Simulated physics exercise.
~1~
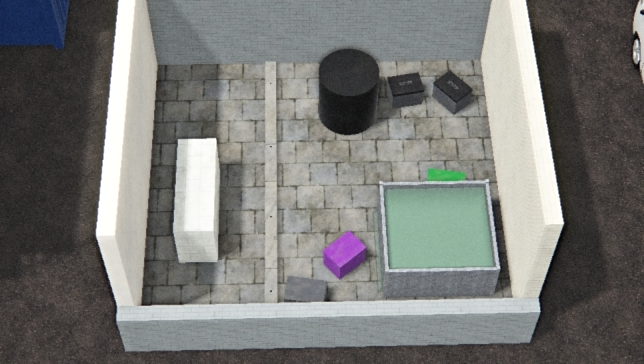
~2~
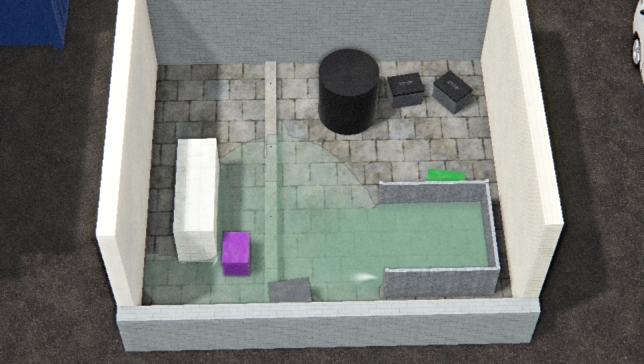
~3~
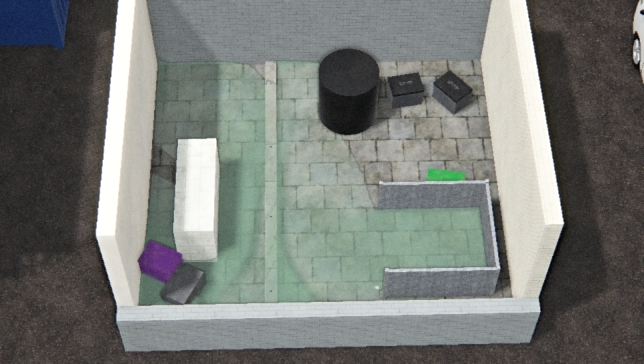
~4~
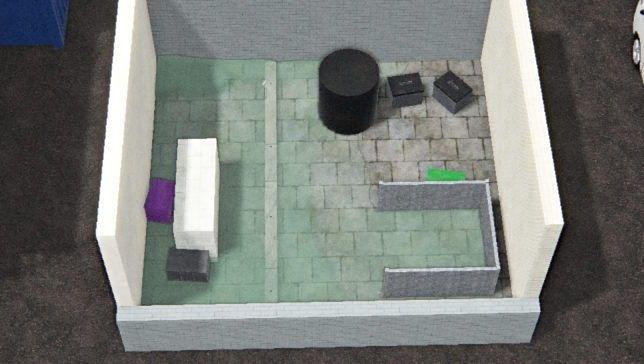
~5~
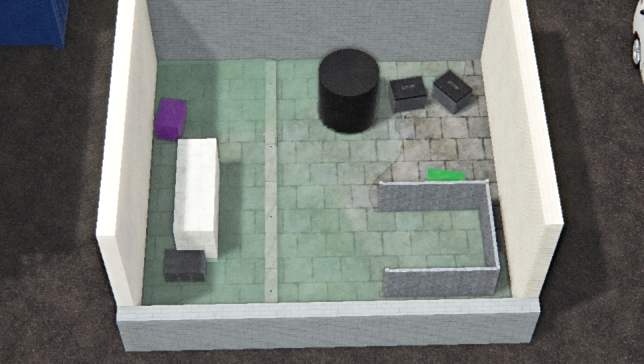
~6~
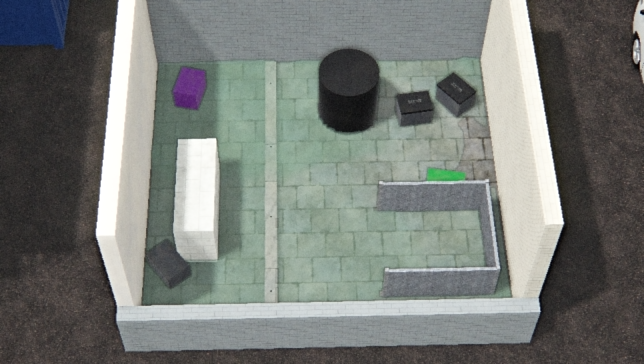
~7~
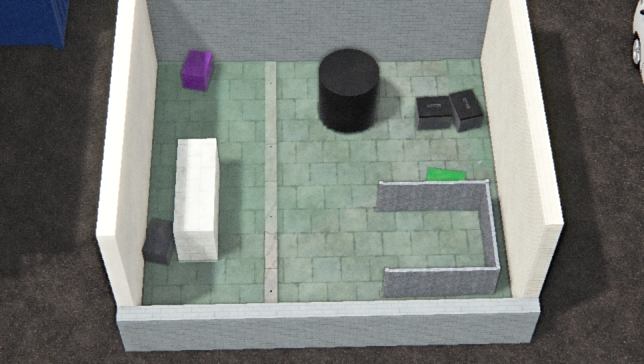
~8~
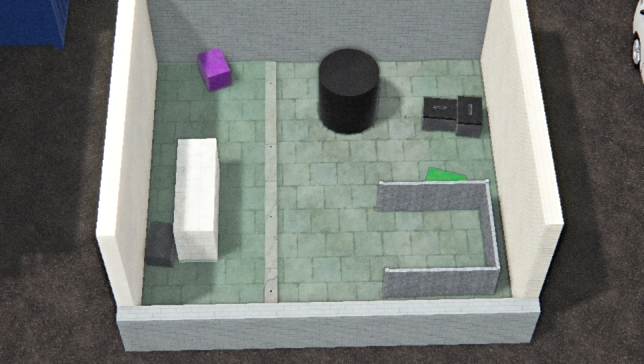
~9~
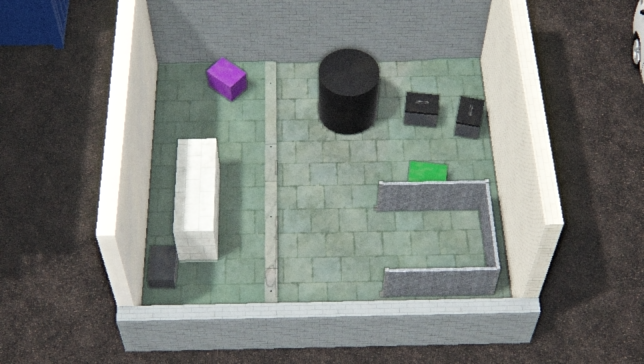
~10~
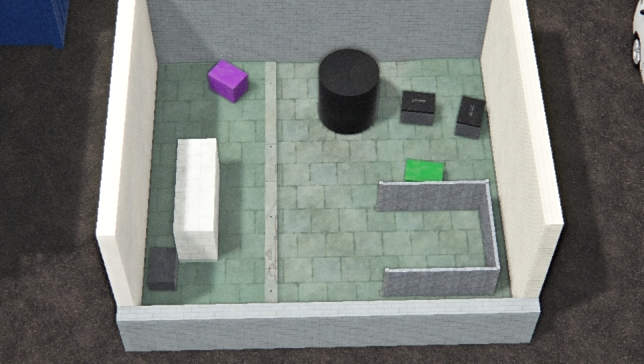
Water burst from the left side of a walled tank and spread across the paved floor, sweeping a purple box and a dark one left over the kerb; the purple one drifted to the back, while the green block barely shifted beside the tank.
